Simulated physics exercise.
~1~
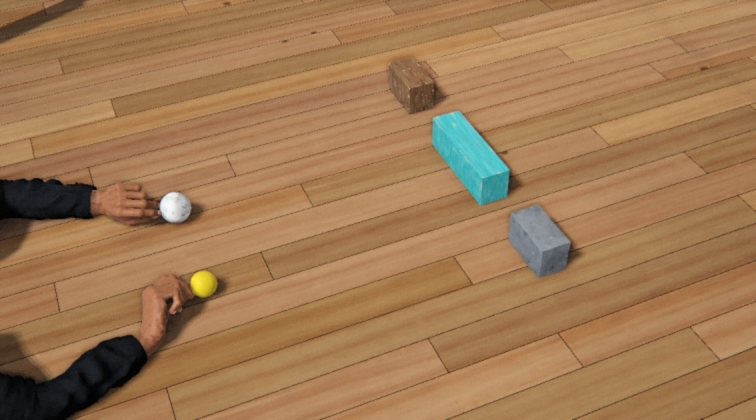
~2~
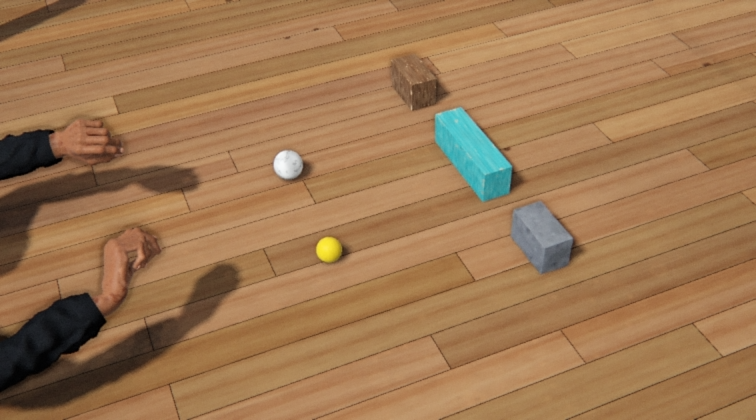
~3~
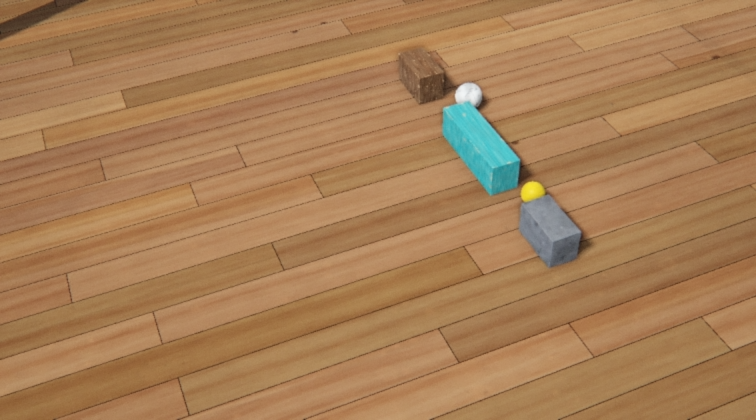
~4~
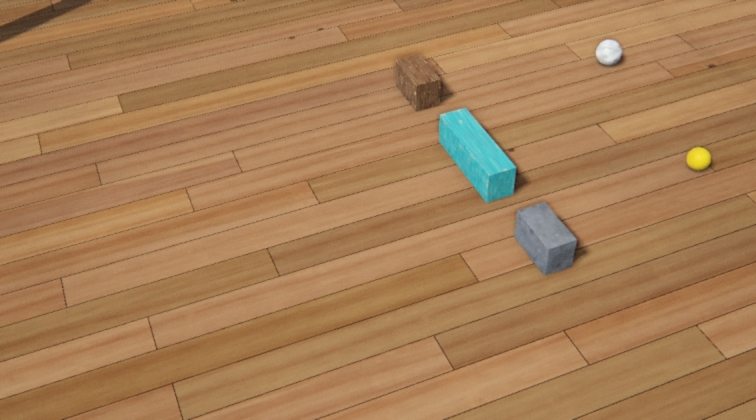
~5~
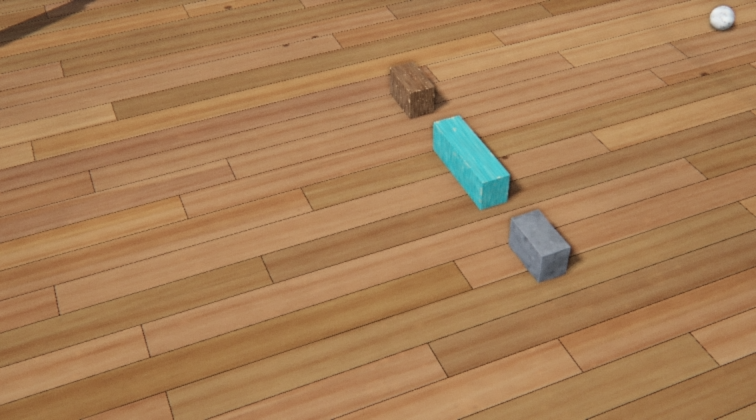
Two balls, one yellow and one white, leave two hands and roll through separate block gaps.
